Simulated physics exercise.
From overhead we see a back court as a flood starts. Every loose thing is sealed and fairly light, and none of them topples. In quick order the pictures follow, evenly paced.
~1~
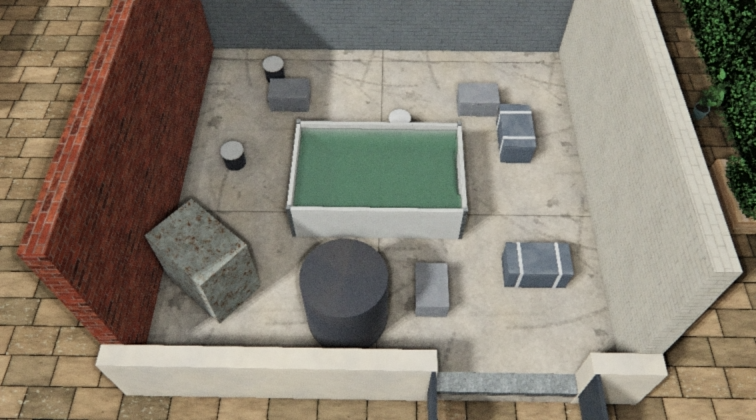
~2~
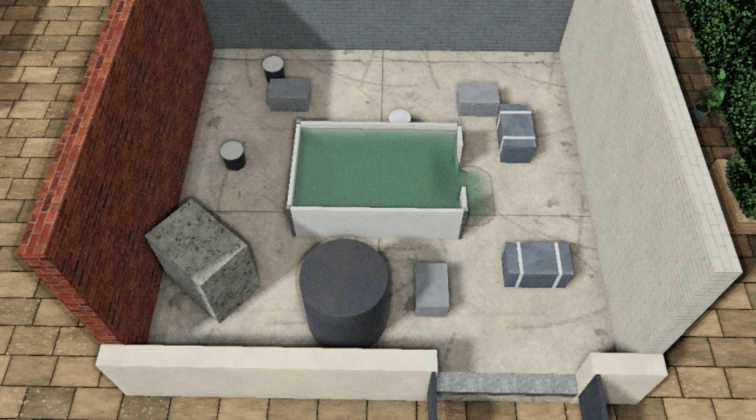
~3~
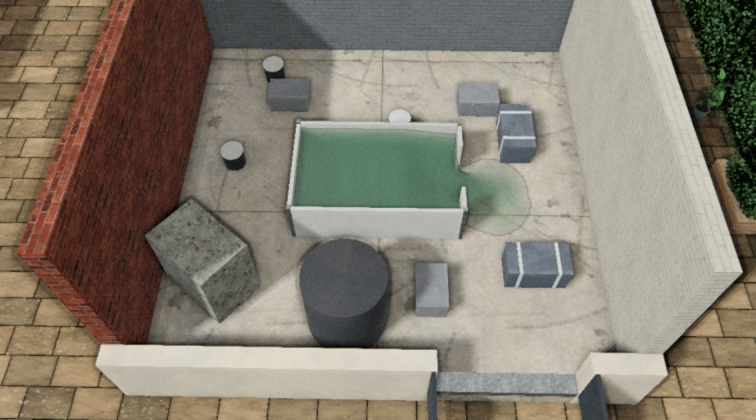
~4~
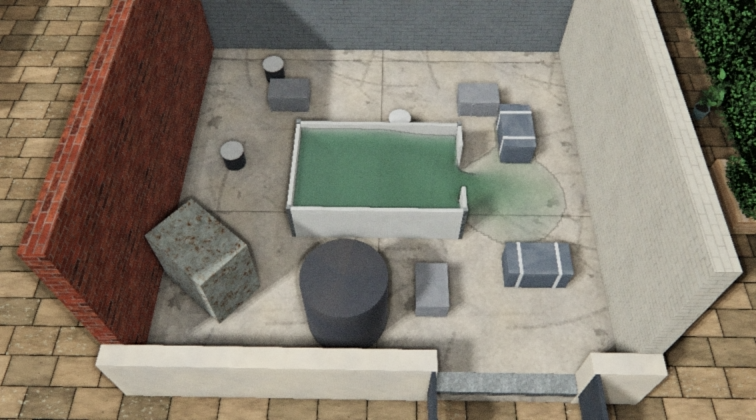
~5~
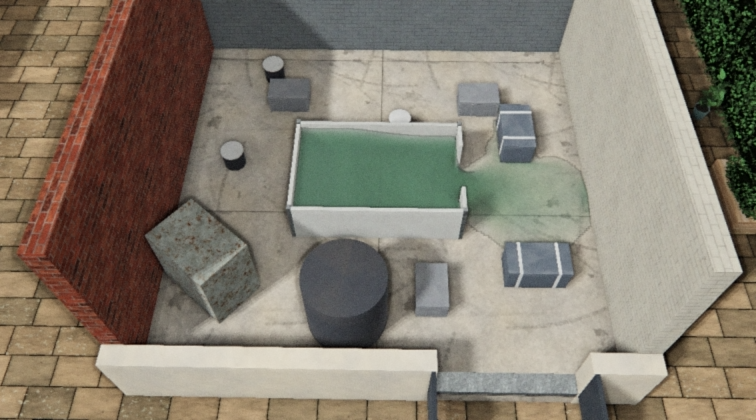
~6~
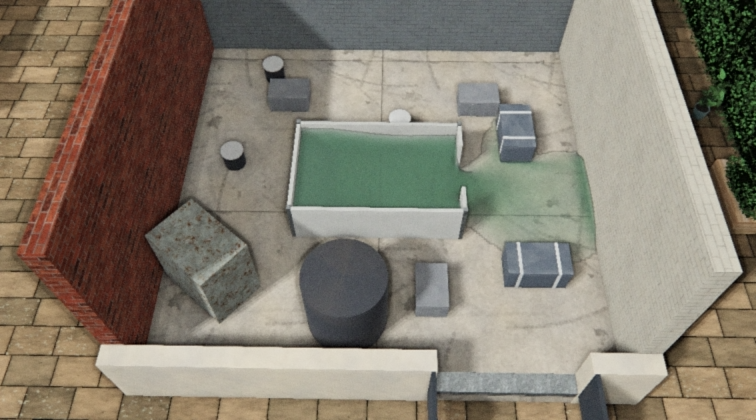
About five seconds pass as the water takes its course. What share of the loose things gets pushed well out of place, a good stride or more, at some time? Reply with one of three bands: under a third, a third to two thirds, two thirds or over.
Under a third.
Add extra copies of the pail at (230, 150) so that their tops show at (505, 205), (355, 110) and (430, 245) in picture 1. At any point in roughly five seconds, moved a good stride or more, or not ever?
Taking them one at a time: Gets driven off, then remains close, then remains close.
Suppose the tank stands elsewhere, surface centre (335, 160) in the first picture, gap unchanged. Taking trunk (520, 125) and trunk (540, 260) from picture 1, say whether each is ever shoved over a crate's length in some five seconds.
In order: Distance reached, distance reached.
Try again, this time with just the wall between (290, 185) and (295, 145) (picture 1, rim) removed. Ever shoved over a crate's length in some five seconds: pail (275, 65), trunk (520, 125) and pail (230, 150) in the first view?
Object by object: Displaced that much, less than that, displaced that much.
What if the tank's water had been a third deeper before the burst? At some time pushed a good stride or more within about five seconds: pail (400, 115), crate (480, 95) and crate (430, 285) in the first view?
Taking them as listed - a shorter distance for the first, a shorter distance for the second, a shorter distance for the third.
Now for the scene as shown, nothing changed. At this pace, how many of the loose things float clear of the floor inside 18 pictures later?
The answer is 0.
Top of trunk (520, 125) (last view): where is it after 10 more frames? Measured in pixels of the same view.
It should be at roughly (536, 95).
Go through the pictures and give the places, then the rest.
In the first frame, a trunk at (518, 125) rests on the ground; a trunk at (539, 258), on the bottom; 0 of 8 have shifted.
In the second frame, a trunk at (518, 125) rests on the ground; a trunk at (539, 258) rests on the ground; 0 of 8 have shifted.
In the third frame, a trunk at (518, 125) rests on the ground; a trunk at (539, 258) rests on the ground; 0 of 8 have shifted.
In the fourth frame, a trunk at (518, 125), on the bottom; a trunk at (539, 258) rests on the ground; 0 of 8 have shifted.
In the fifth frame, a trunk at (518, 125) rests on the ground; a trunk at (539, 258) rests on the ground; 0 of 8 have shifted.
In the sixth frame, a trunk at (518, 125) rests on the ground; a trunk at (539, 258) rests on the ground; 0 of 8 have shifted.
A moment on, 0 of 8 are well off their spots; 0 afloat.
Next, 1 of 8 are well off their spots; 0 afloat.
Later, 2 of 8 are well off their spots; 0 afloat.
In the end, 2 of 8 are well off their spots, and 2 have been at some point; 0 afloat.
